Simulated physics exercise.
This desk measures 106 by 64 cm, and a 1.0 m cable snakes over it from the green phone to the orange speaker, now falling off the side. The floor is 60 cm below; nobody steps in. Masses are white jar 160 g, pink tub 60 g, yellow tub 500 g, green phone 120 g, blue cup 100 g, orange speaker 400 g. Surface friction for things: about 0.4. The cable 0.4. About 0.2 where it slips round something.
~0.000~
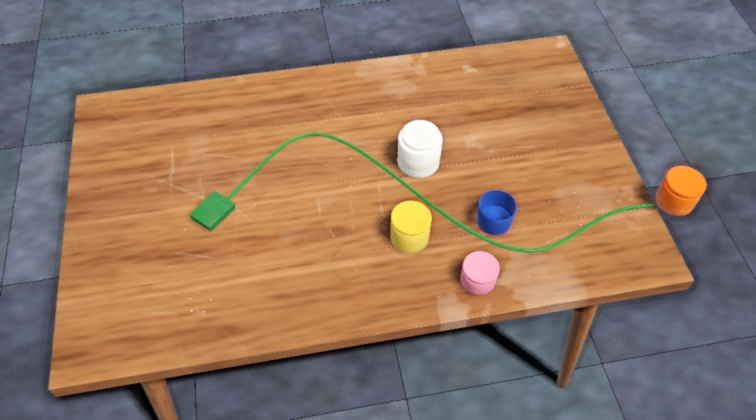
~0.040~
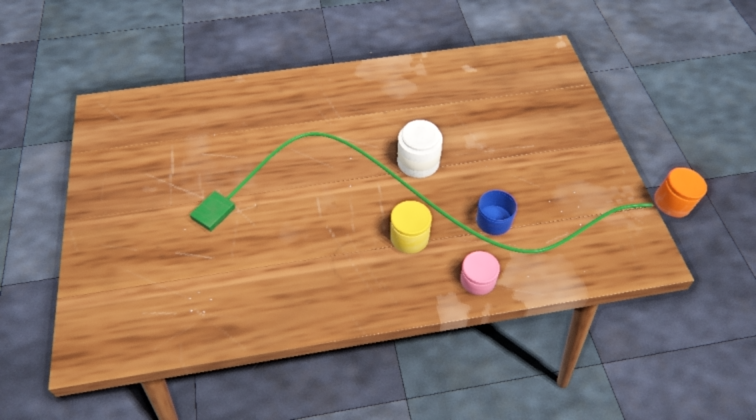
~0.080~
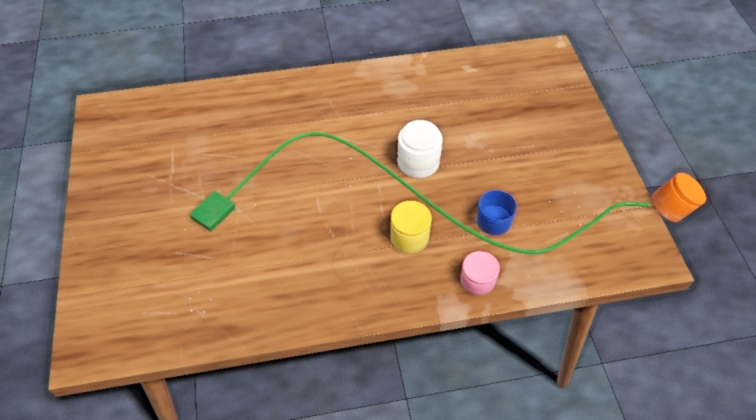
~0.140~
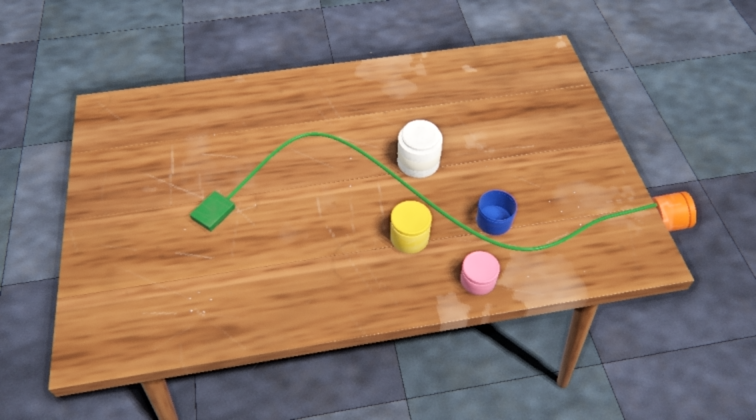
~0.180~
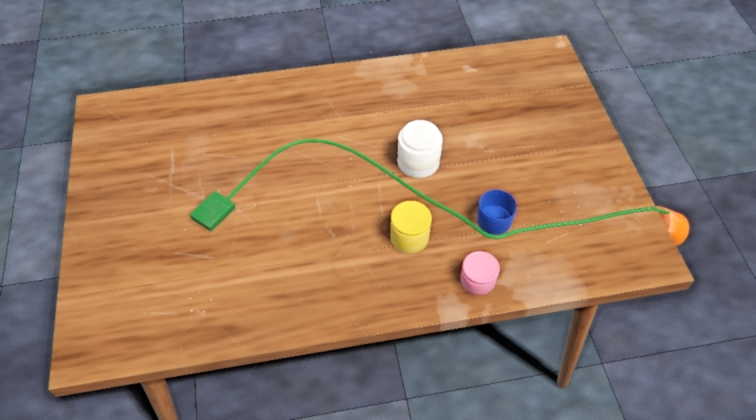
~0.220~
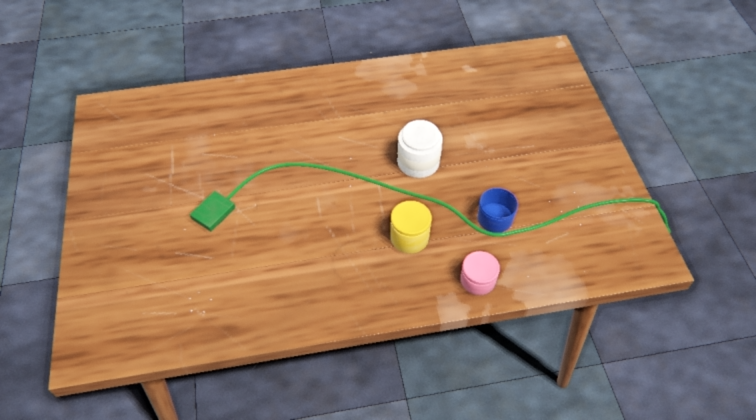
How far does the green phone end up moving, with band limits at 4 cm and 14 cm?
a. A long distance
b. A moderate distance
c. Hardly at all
a, A long distance.
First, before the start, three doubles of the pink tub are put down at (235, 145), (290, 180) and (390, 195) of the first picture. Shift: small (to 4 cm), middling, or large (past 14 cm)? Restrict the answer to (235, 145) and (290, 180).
Taking them in that order, the first shows only a little movement and the second shows a lot of movement.
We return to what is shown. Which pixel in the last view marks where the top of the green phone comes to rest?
Near (406, 199).
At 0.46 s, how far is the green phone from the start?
Green phone: Roughly 25 cm.
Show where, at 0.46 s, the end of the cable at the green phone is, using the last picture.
Look around (357, 238) and you'll see it.
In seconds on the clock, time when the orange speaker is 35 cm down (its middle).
Near 0.46 seconds.
After 0.5 s, the cable's tail end at (357, 238); green phone 24 cm off its start, blue cup 8 cm off its start, orange speaker over the edge.
After 0.7 s, the cable's tail end at (416, 195); green phone 34 cm off its start, orange speaker over the edge, blue cup 8 cm off its start.
After 1.0 s, the cable's tail end at (420, 193); green phone 35 cm off its start at (406, 199), orange speaker over the edge, blue cup 8 cm off its start at (501, 170).
After 1.2 s, the cable's tail end at (420, 193); green phone 35 cm off its start, orange speaker over the edge, blue cup 8 cm off its start.
After 2.4 s, the cable's tail end at (420, 193); green phone 35 cm off its start at (406, 199), orange speaker over the edge, blue cup 8 cm off its start at (501, 170), yellow tub 2 cm off its start at (422, 219).
